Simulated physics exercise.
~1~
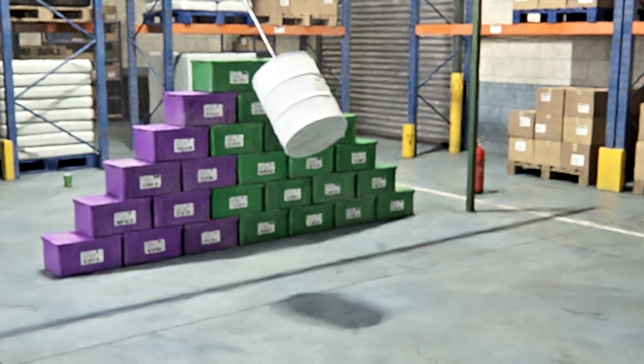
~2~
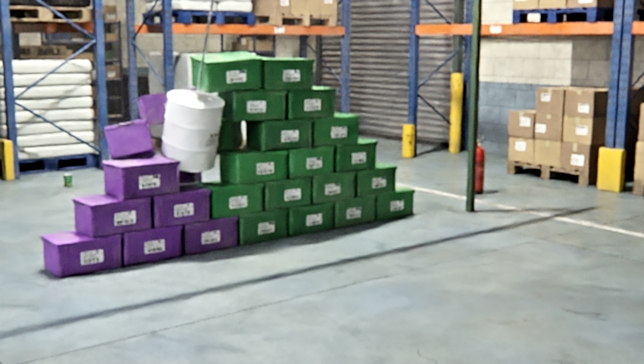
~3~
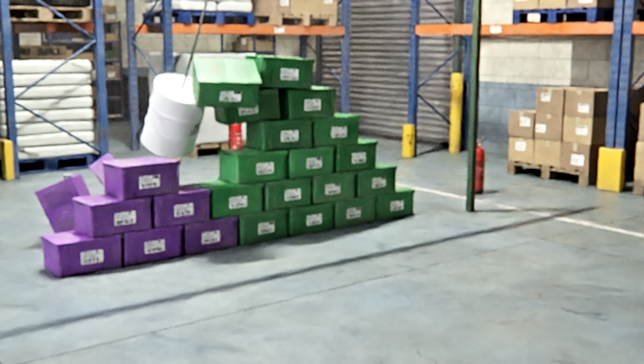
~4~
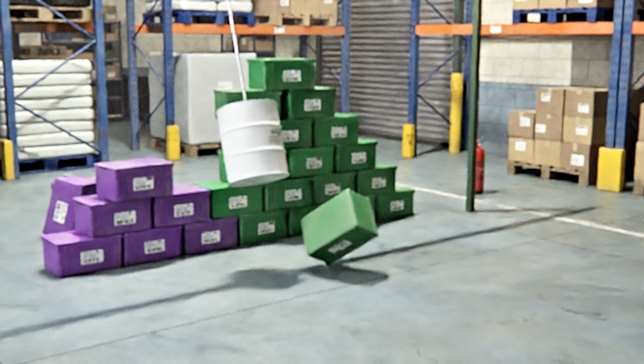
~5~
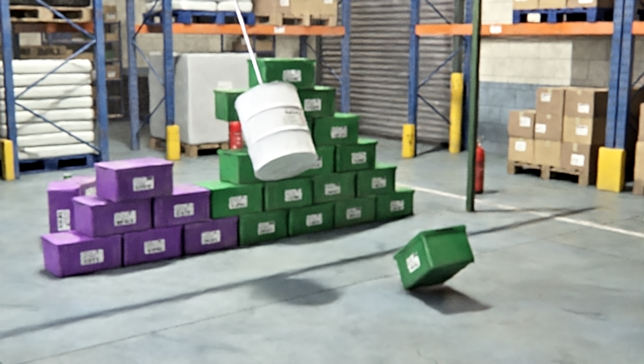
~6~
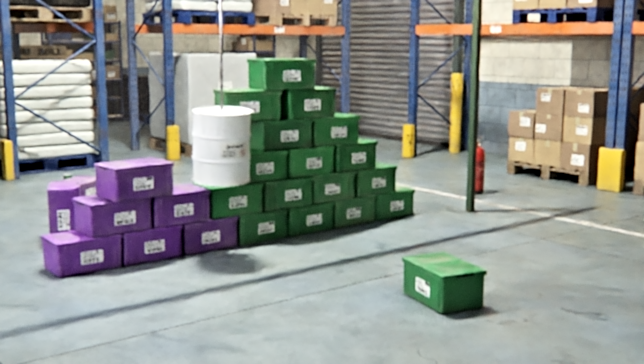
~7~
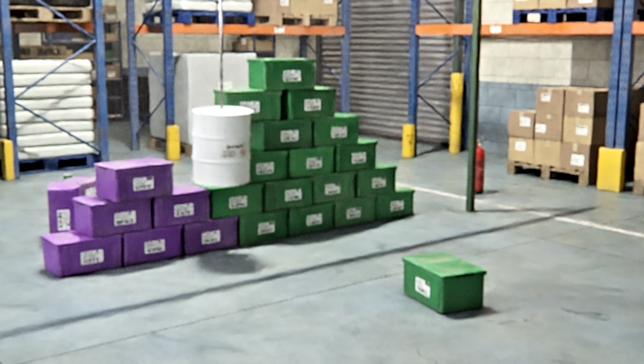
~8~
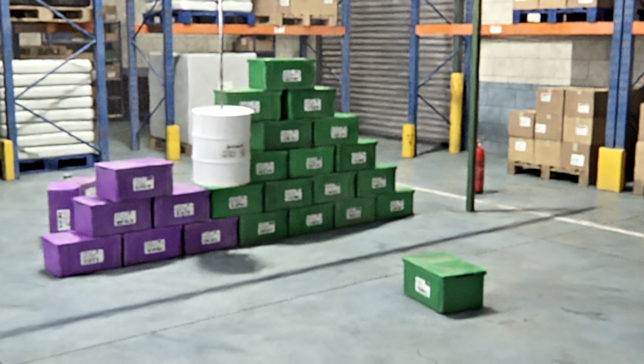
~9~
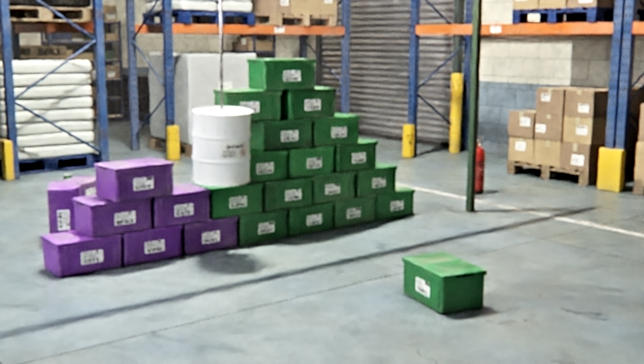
The clip opens on a stepped wall of purple and green lidded totes in a warehouse, with a white drum swinging leftward on a line. The drum drives into the upper left part of the wall, shoving purple totes out of place, and they tumble down off the left side. A green tote at the top then tips over as the drum reaches farther left. The drum swings back right while that green tote tumbles across the floor. Finally the drum hangs still before the mostly standing wall, with the green tote lying alone at the right and fallen purple ones at the left end.
